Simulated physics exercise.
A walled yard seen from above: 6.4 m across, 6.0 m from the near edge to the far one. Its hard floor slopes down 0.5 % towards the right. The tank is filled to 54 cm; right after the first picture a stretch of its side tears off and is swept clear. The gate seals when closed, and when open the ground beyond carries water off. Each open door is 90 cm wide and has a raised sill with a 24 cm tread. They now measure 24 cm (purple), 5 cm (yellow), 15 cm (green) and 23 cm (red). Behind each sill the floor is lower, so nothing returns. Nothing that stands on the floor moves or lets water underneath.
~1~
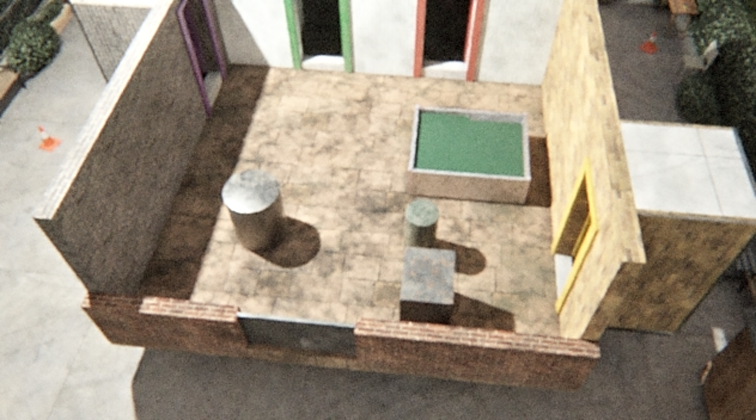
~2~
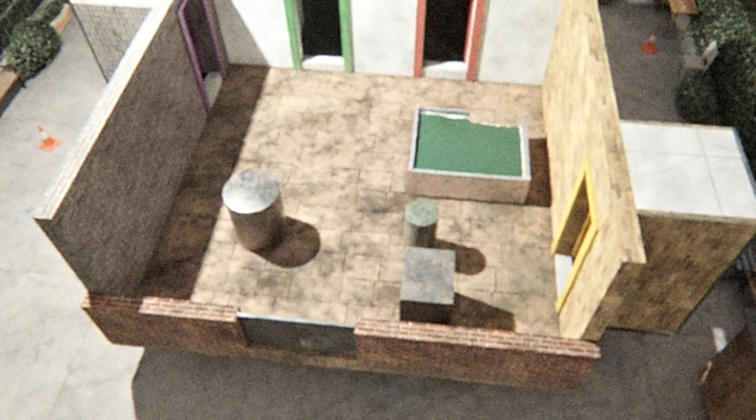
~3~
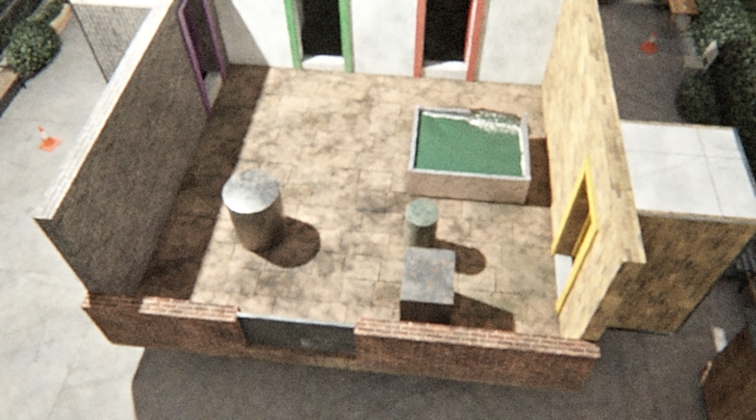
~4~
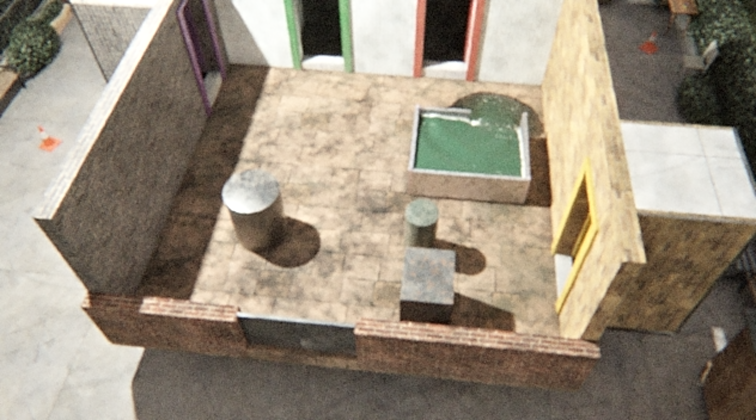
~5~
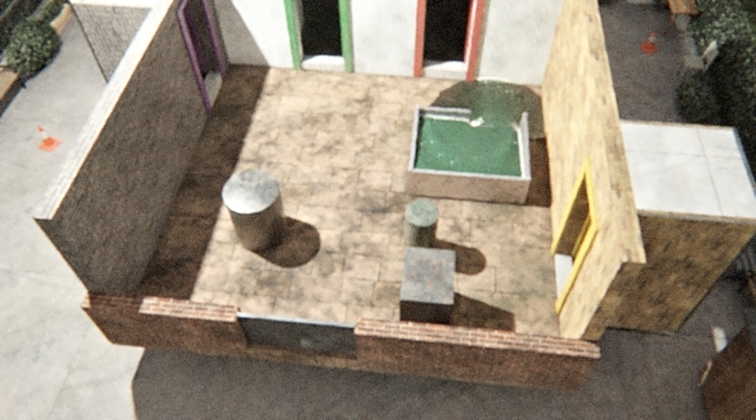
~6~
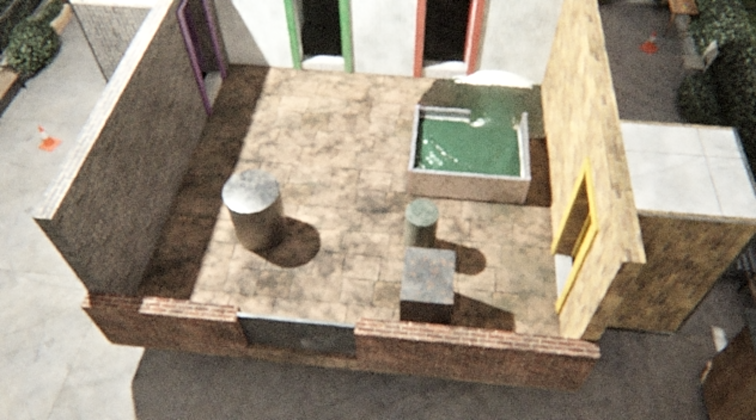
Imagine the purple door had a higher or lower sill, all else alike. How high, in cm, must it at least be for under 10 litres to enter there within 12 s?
At least 9.5 cm or so.
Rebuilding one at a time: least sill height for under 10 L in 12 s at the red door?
Roughly 17 cm at red.
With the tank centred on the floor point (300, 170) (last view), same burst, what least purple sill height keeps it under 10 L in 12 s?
Some 9.5 cm.
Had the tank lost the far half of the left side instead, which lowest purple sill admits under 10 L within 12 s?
About 13.0 cm.
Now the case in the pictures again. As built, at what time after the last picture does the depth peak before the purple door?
At about 3.5 s.
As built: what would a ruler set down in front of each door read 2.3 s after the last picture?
In cm: Purple 0, yellow 0, green 5, red 17.
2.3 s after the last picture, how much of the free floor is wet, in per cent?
About 30 per cent.
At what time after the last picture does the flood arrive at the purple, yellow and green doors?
Purple 2.8 s, yellow 2.8 s, green 1.3 s.
Then, 0.7 s after the last picture water covers 10 % of the floor, deepest (44 cm) near (537, 86); it has not reached the purple door.
Then, 2.3 s after the last picture water covers 30 % of the floor, deepest (24 cm) near (539, 111); it has not reached the purple door.
Then, 11.3 s after the last picture water covers 95 % of the floor, deepest (8 cm) near (392, 348); 3 cm at the purple door, 0 litres in over its 24 cm sill.
At the purple door as built, the water peaked near 15 cm, 3.3 s after the last picture.
Run again over the same 12 s with other heights there, 20 litres in over 8 cm, 4 litres over 11 cm. The limit of 10 litres is kept from about 9.5 cm up.
